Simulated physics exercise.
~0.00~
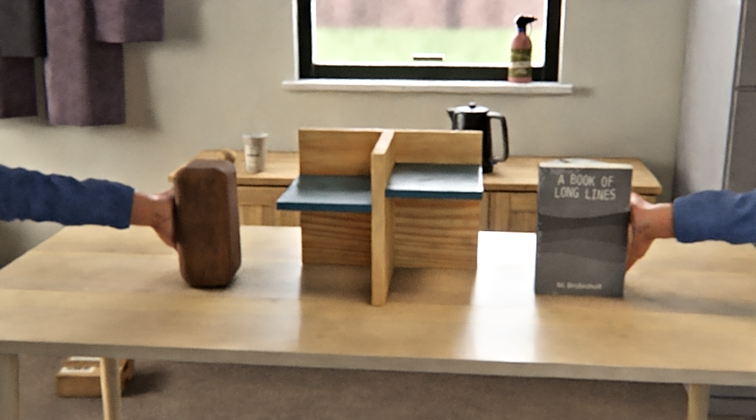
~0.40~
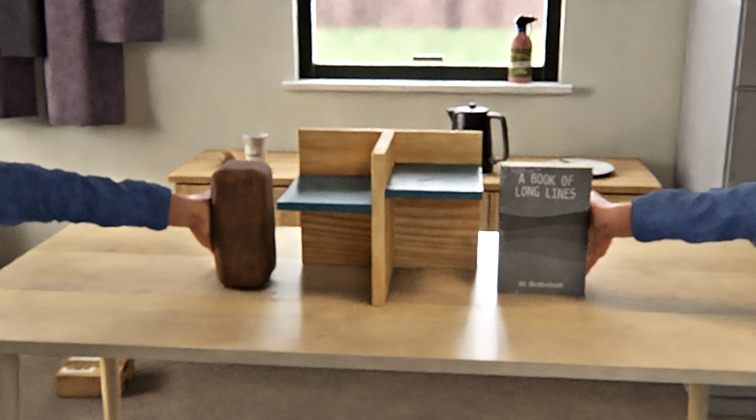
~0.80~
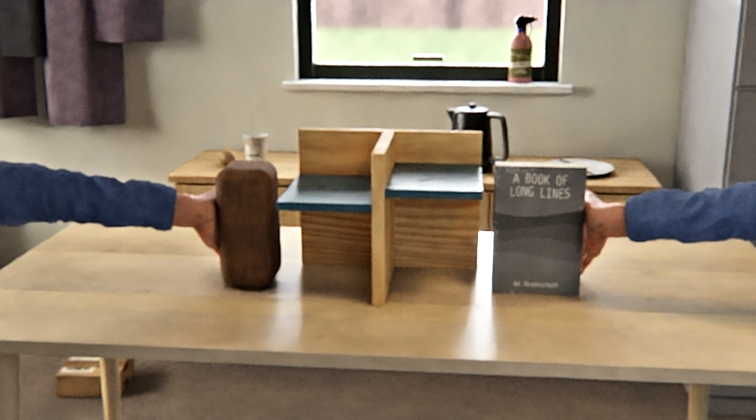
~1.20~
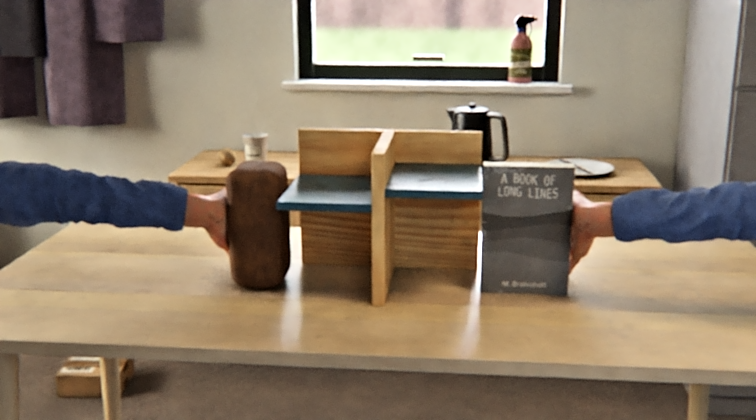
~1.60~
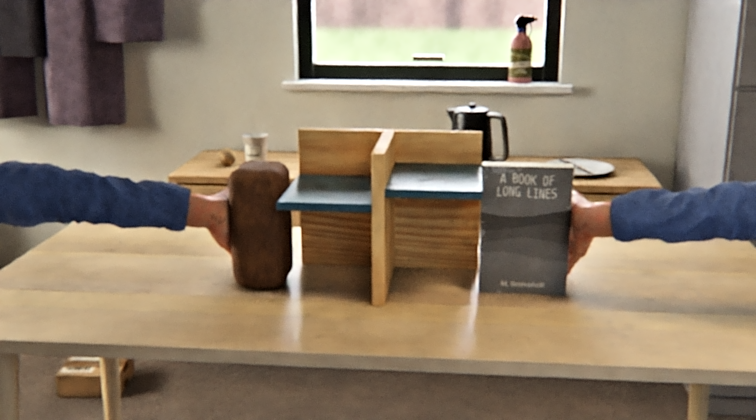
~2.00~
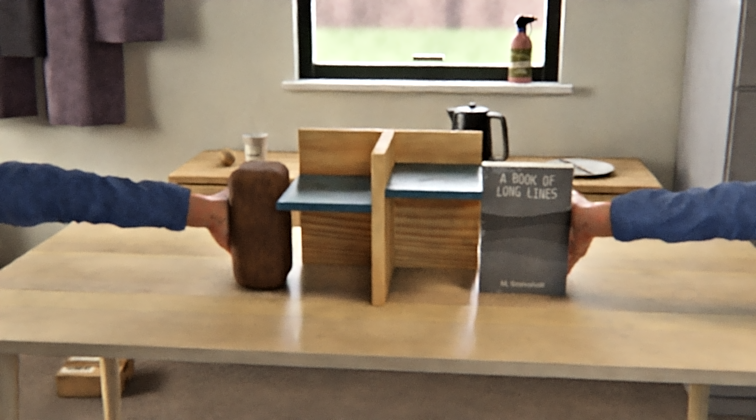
A brown loaf standing on end at the left and an upright grey book at the right are each held by a blue-sleeved hand on a pale wooden table, seen from the front by a still camera. Between them stands a wooden stand with blue-grey shelves, and a window, dark kettle and sideboard are behind. The hands slide the loaf right and the book left, towards the stand. Both slow as they near the shelves. The loaf stops at the left shelf's edge and the book at the right one's, both too tall to go under, and the hands stay on them.
